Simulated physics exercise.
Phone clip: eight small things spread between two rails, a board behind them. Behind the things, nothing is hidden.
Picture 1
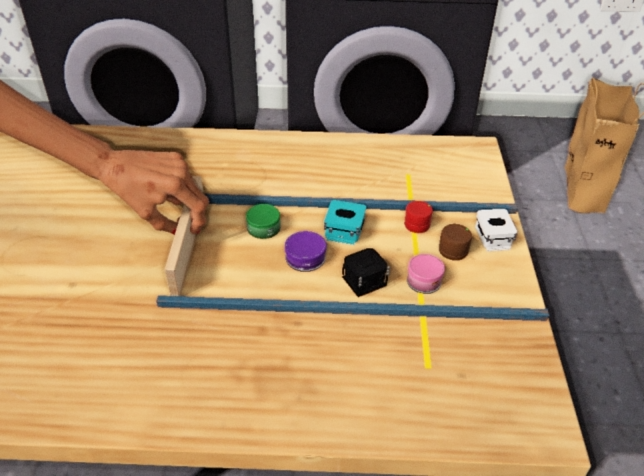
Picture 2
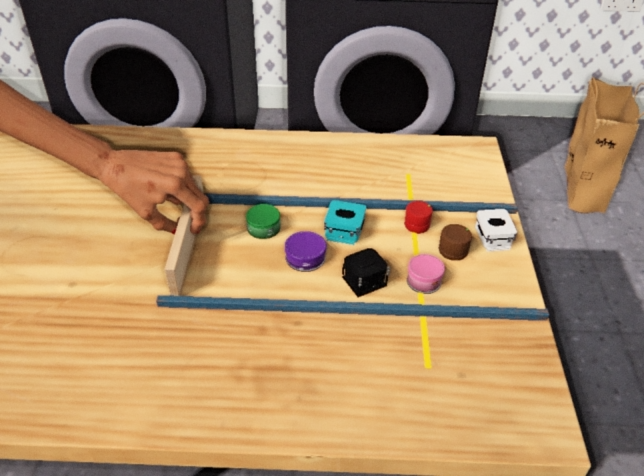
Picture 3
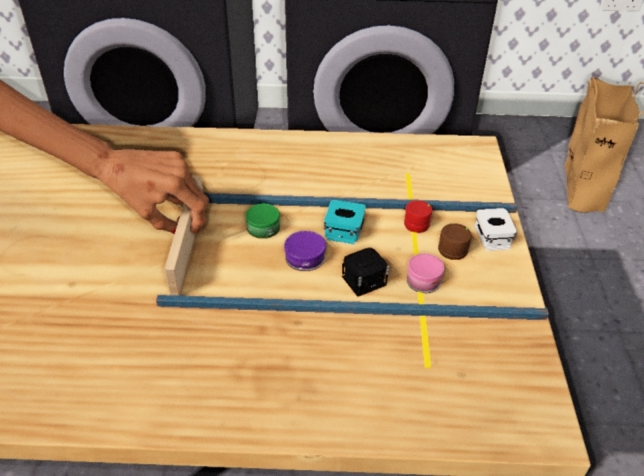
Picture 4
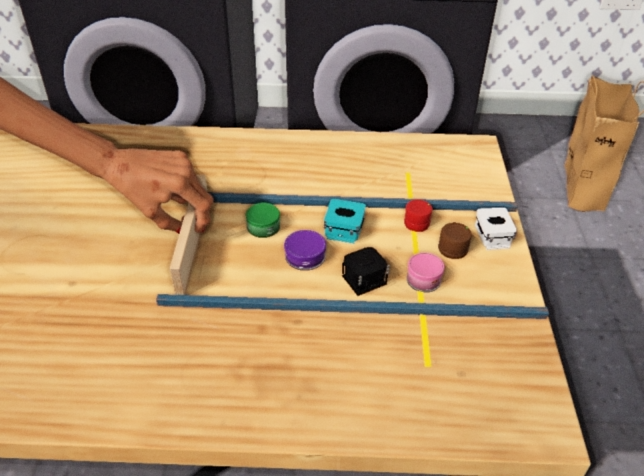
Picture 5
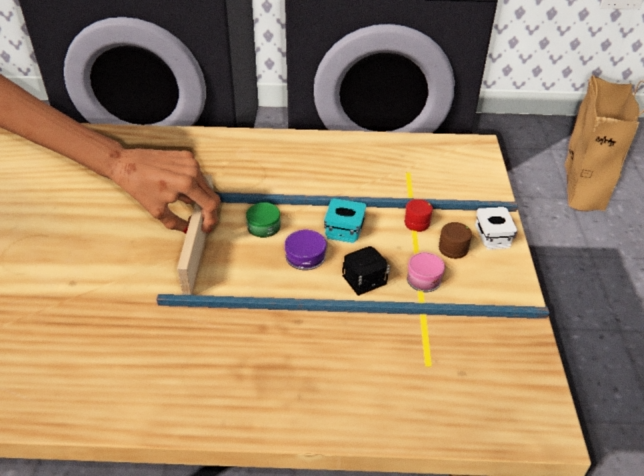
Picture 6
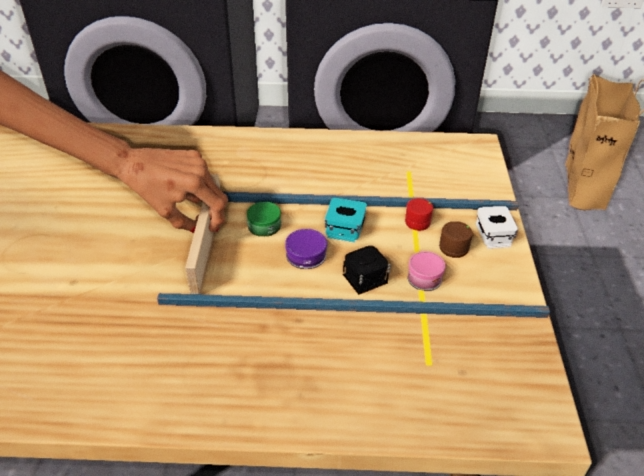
A hand reaches in from the left over a pale wooden table, seen from above at an angle, with two dark round-doored machines and a paper bag behind. Between two blue rails, it holds an upright board left of green, purple, turquoise, black, red, pink, brown and white objects, near a yellow strip. The hand slides the board slightly right, while the objects stay put.
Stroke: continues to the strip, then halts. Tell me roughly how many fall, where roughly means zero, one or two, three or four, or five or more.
Roughly, zero fall.
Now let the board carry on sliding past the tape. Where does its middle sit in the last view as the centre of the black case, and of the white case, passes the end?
The middle is at (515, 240) when it's the black case, and at (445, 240) when it's the white case.
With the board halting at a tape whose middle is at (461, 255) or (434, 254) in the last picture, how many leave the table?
Respectively 2 and 0.
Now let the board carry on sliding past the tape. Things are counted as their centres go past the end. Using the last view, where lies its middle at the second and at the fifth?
For the first, roughly (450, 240); for the next, roughly (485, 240).
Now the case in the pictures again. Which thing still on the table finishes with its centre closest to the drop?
Result - foremost is the white case.
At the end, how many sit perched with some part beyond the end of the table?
The number is 0.
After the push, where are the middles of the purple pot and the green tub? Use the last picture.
Final positions - purple pot around (439, 253), green tub around (432, 225).
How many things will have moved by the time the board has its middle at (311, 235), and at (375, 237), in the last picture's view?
Note: First position 3; second position 6.
Soon after, none off yet; white case at rest near (495, 227); brown lid at rest near (456, 240); pink tin at rest near (426, 271).
At rest, the number that fall off is zero.
